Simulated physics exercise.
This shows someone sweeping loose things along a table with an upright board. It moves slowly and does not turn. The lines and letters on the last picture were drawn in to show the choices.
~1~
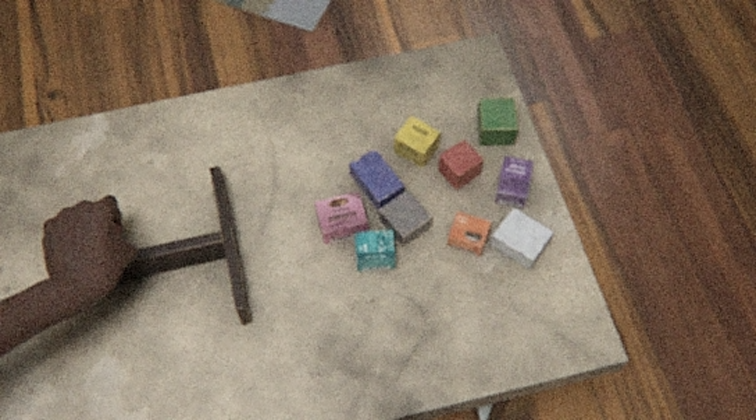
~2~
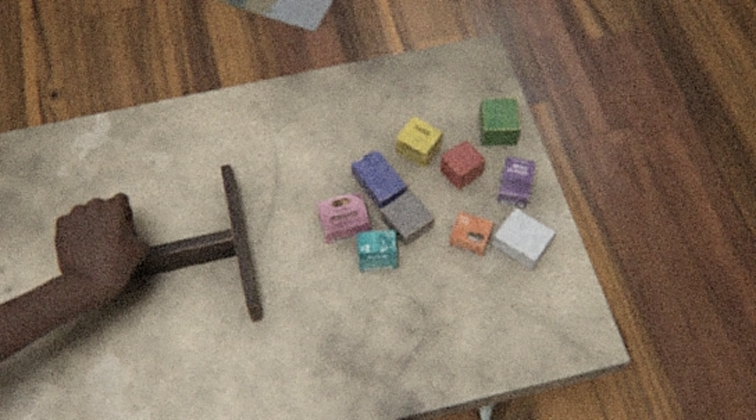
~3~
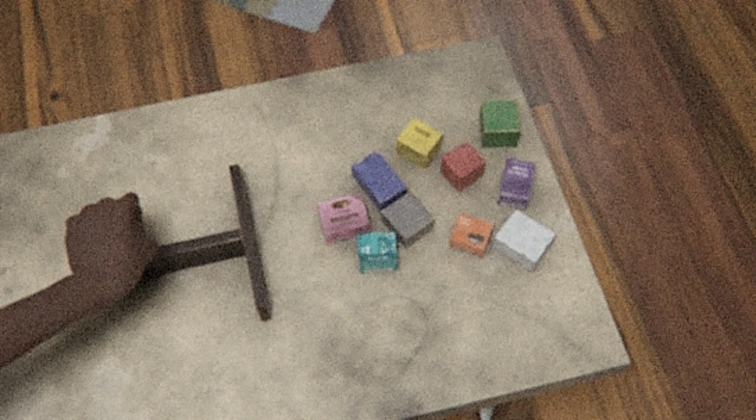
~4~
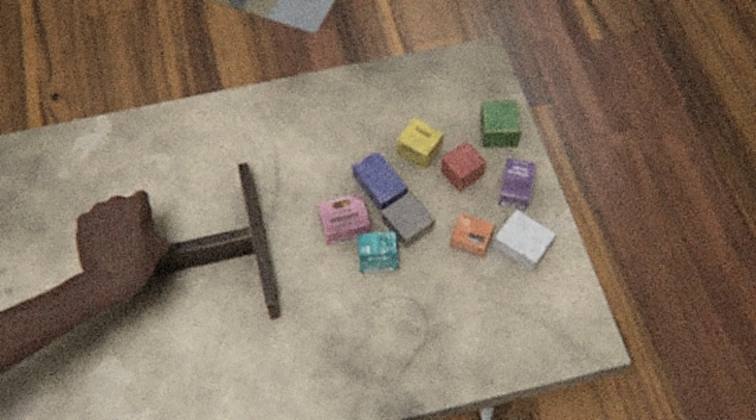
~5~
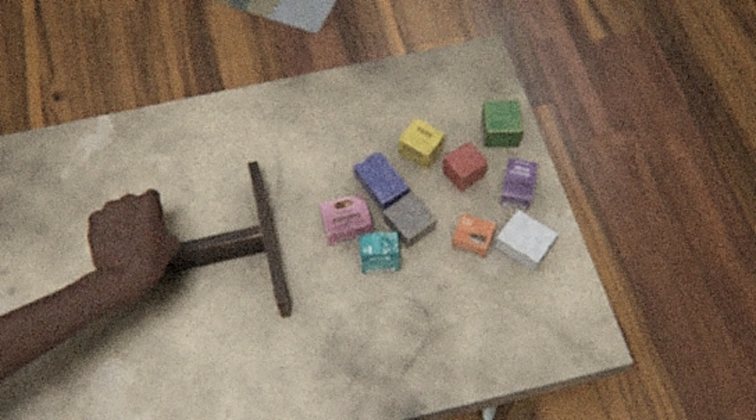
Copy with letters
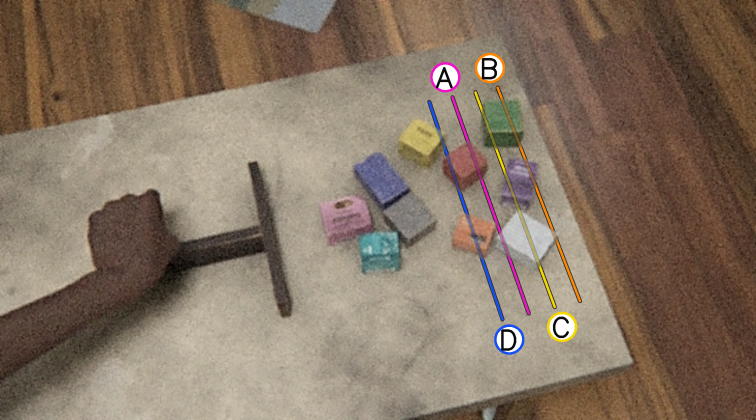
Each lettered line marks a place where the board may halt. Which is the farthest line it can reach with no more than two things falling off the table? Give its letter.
Stop at A.
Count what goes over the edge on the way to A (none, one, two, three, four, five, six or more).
In all, one.
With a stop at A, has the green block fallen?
No.
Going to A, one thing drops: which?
It is the purple packet.
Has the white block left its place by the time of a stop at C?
Yes.
On the marked copy, A at (488, 198); B at (536, 187); C at (512, 192); D at (463, 203).
Taking A. A third of the way, board (348, 211); grey block (422, 220); blue block (389, 176).
Two thirds of the way, board (428, 193); white block (554, 251); purple packet (527, 182).
When it is over, board (487, 180); purple packet over the edge; red block (549, 159); one fallen.
As for the rest, B drops four; C drops three; D is within the limit but short.
